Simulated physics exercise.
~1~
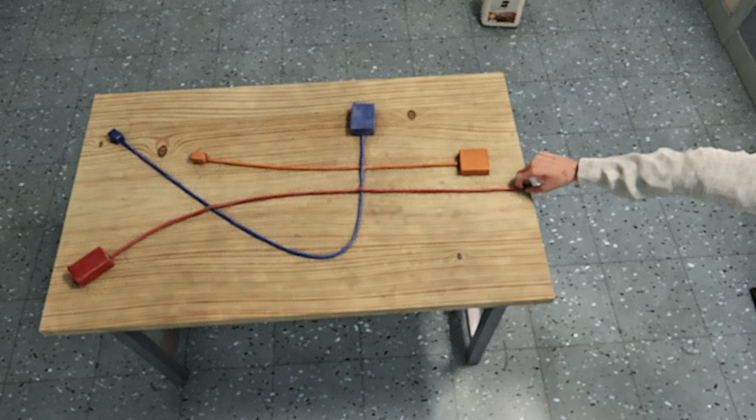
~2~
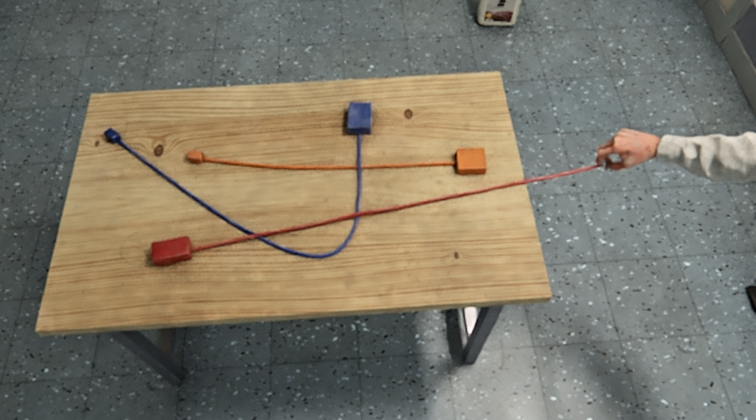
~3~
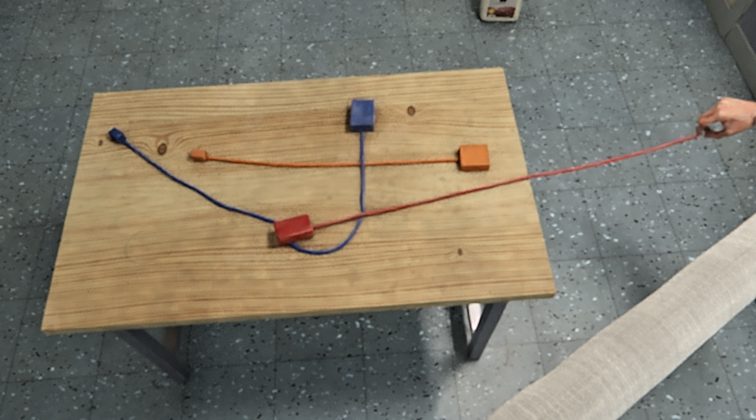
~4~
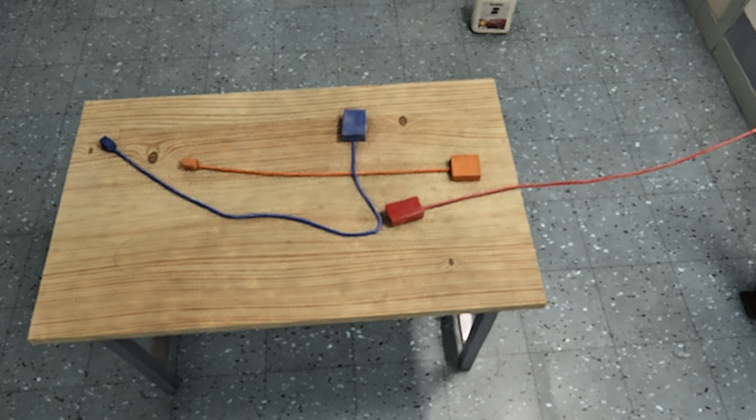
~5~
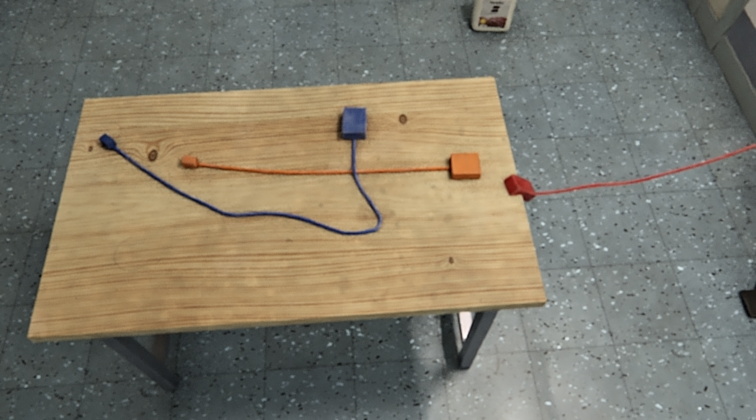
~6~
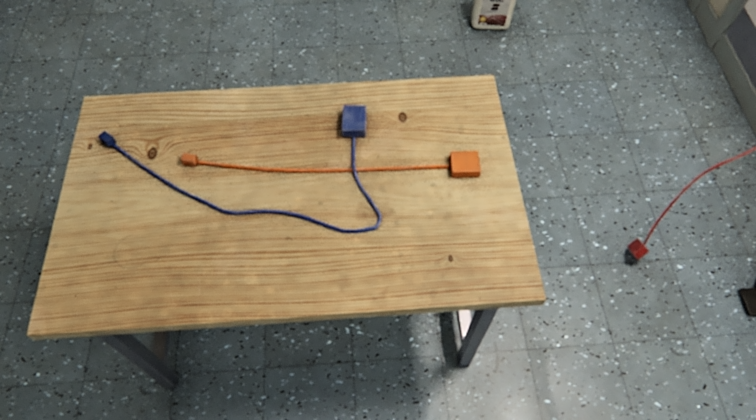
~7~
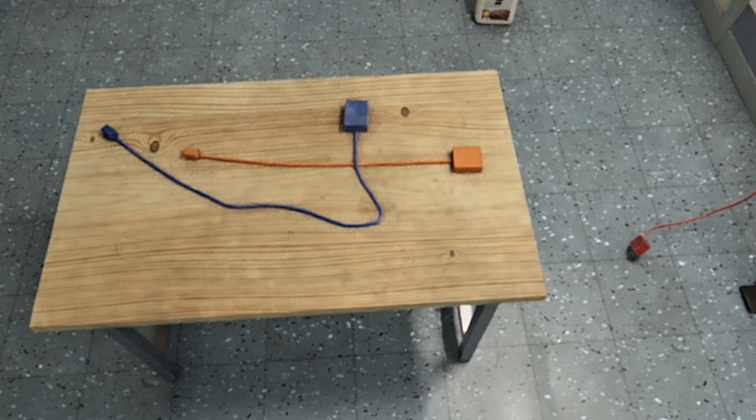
We see a wooden table with overlapping blue, orange and red leads as a hand pulls the red one rightwards, its block dragging across and shifting the blue cord before dropping off the right edge, while the blue and orange blocks stay on the tabletop.
